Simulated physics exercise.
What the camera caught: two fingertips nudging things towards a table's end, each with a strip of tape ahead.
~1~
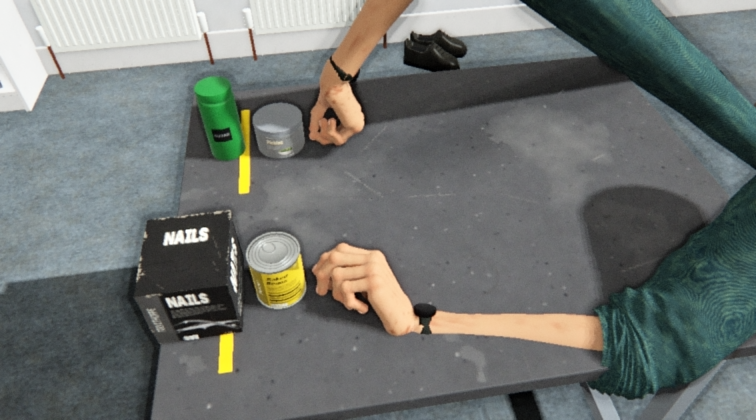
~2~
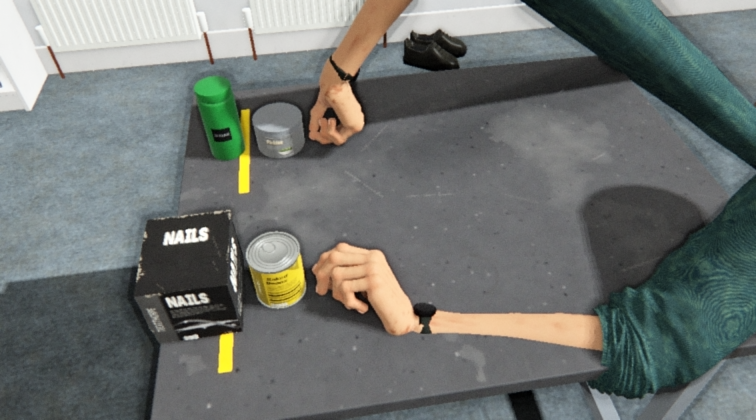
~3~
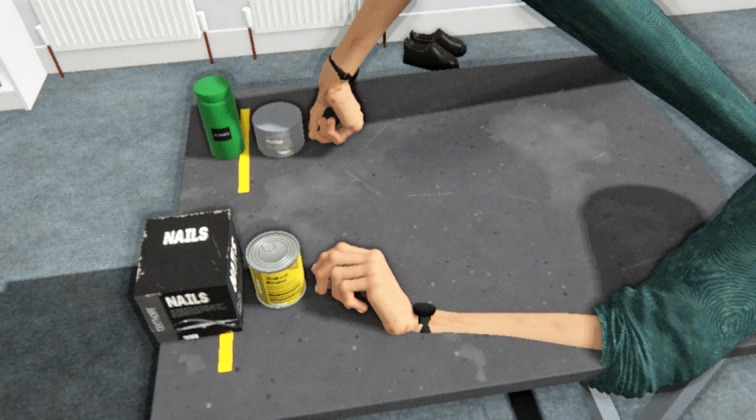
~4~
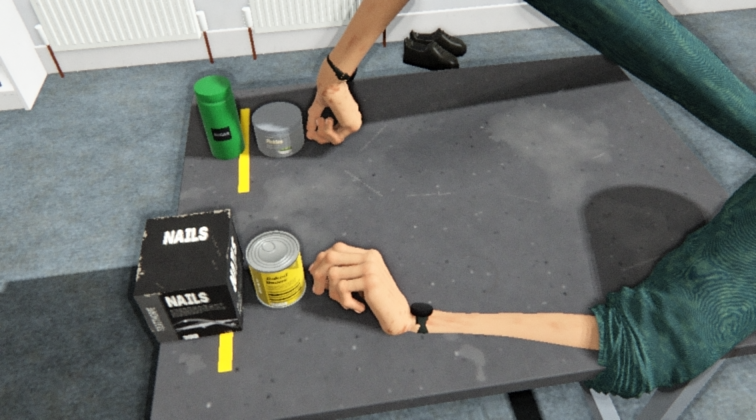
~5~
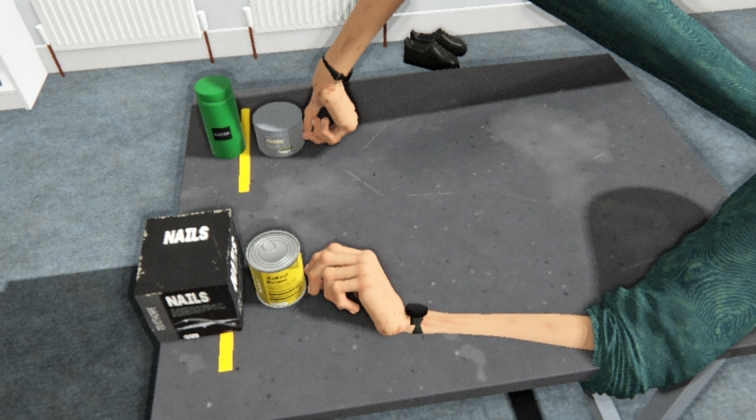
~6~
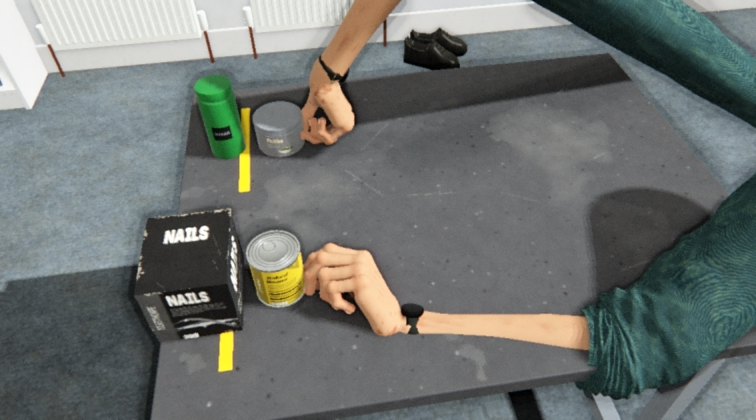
Two hands creeping slightly left towards a grey tub and yellow pot, beside a green jar and black nails box on a table.
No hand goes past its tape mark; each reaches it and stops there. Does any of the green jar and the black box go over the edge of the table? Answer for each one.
Green jar - goes over, black box - goes over.
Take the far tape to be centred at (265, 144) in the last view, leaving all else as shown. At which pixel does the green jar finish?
(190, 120).
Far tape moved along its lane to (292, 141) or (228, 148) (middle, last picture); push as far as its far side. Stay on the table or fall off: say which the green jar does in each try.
Try one: It never leaves the tabletop; try two: It is lost over the side.
Then, 1.08 s past the last view, green jar travelled about its own width near (174, 123); black box leaning 70° off how it started near (119, 314).
Then, 1.36 s past the last view, green jar leaning 34° off how it started near (147, 136); black box in the air.
Then, 1.58 s past the last view, green jar in the air near (148, 248); black box come down.
Finally, the green jar falls off the table; the black box falls off the table.
